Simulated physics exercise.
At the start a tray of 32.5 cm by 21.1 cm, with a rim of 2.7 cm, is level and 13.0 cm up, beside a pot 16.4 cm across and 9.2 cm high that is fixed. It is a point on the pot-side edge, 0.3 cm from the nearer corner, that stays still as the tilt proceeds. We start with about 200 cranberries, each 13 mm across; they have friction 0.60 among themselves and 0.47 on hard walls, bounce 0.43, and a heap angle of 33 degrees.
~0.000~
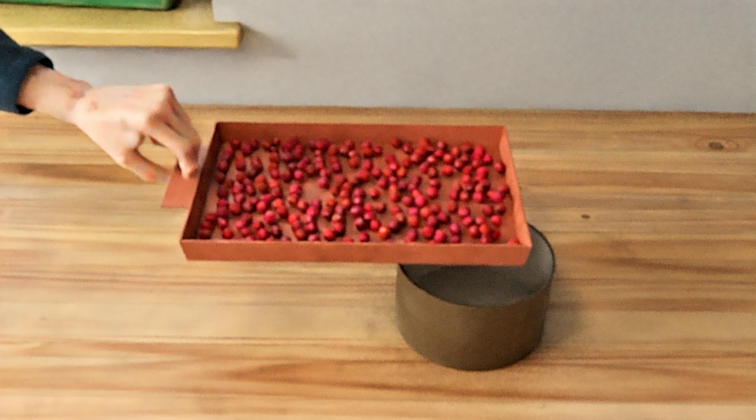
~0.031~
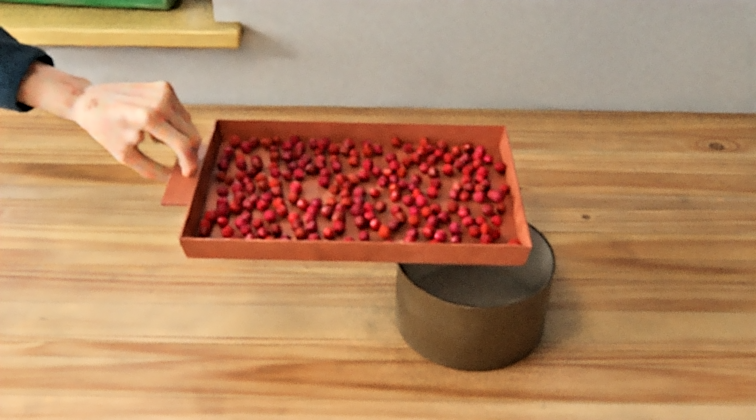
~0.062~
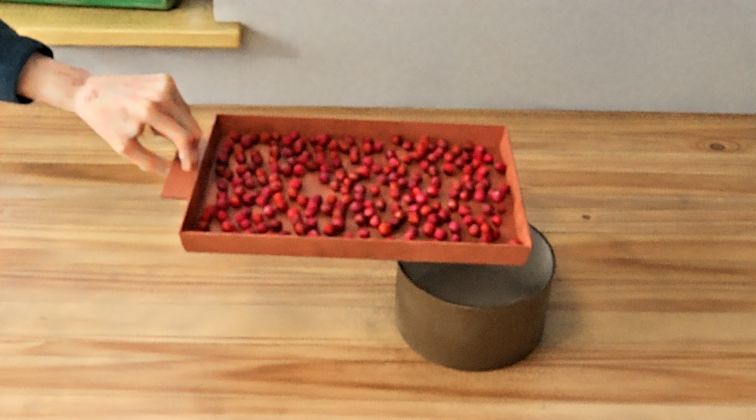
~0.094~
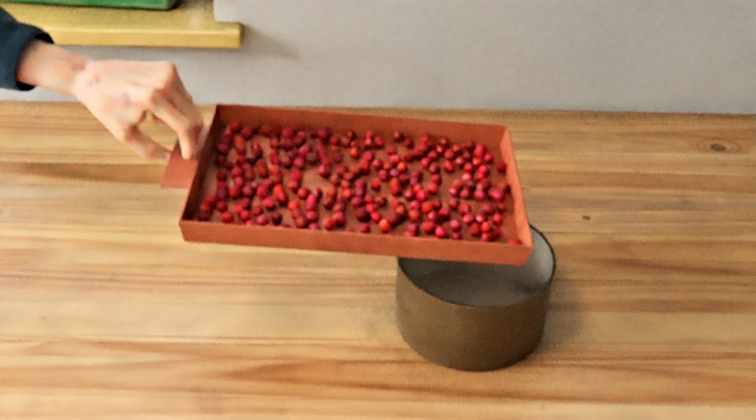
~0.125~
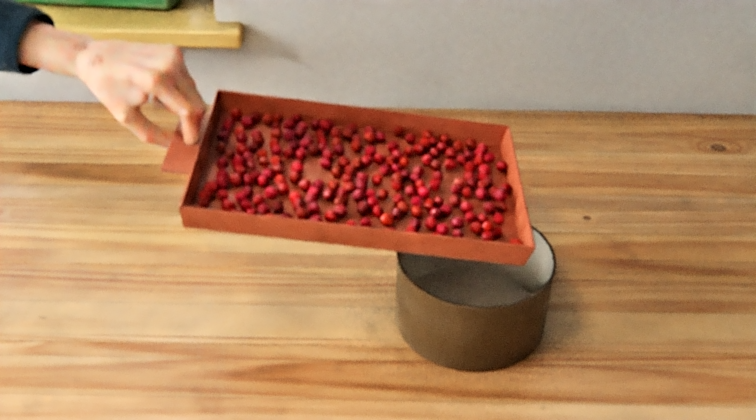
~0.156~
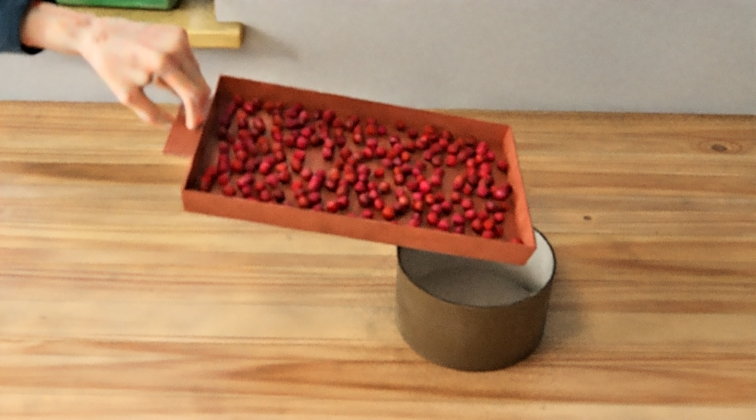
Shallow red tray of small red berries tilting gently as a hand raises its left end beside a round dark pot.
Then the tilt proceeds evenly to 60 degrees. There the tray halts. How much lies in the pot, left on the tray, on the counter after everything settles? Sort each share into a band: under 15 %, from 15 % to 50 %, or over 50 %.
Pot: Under 15 %; left on the tray: Over 50 %; counter: From 15 % to 50 %.
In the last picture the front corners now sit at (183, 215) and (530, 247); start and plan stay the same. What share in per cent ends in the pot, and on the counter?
Pot 0; counter 15.
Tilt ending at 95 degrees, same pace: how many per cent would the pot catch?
I'd say close to 0 percent.
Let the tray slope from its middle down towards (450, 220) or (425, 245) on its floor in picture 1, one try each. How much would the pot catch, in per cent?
Roughly 0 % for the first direction, roughly 0 % for the second.
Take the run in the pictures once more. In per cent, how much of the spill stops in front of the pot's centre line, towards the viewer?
Share: Roughly 30 %.
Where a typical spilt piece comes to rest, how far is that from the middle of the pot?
I'd say close to 20 centimetres.
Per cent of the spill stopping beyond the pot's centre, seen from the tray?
Share past the middle: Roughly 100 percent.
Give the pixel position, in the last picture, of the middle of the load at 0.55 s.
At that time the load is centred around (480, 144).
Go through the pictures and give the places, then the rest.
In the first picture, tray tilt 0 degrees, front corners at (184, 238) and (527, 243); middle of the pieces at (348, 188); pot at (476, 253).
In the second picture, tray tilt 0 degrees, front corners at (184, 236) and (527, 243); middle of the pieces at (348, 186).
In the third picture, tray tilt 2 degrees, front corners at (184, 230) and (528, 244); middle of the pieces at (348, 183).
In the fourth picture, tray tilt 4 degrees, front corners at (184, 219) and (529, 244), lowest corner right front; middle of the pieces at (349, 178).
In the fifth picture, tray tilt 7 degrees, front corners at (185, 205) and (530, 244), lowest corner right front; middle of the pieces at (350, 171).
In the sixth picture, tray tilt 10 degrees, front corners at (187, 188) and (532, 244), lowest corner right front; middle of the pieces at (352, 163); pot at (476, 254). The tray's pace is about 105 degrees a second.
Then, at 0.39 s, tilt 35 degrees; the tray holds 100 %, the pot 0 %.
Then, at 0.55 s, tilt 52 degrees; the tray holds 100 %, the pot 0 %.
After 0.84 s, tilt 60 degrees; the tray holds 85 %, the pot 0 %.
At rest (1.8 s), pot 0 %, tray 75 %, counter 20 %.
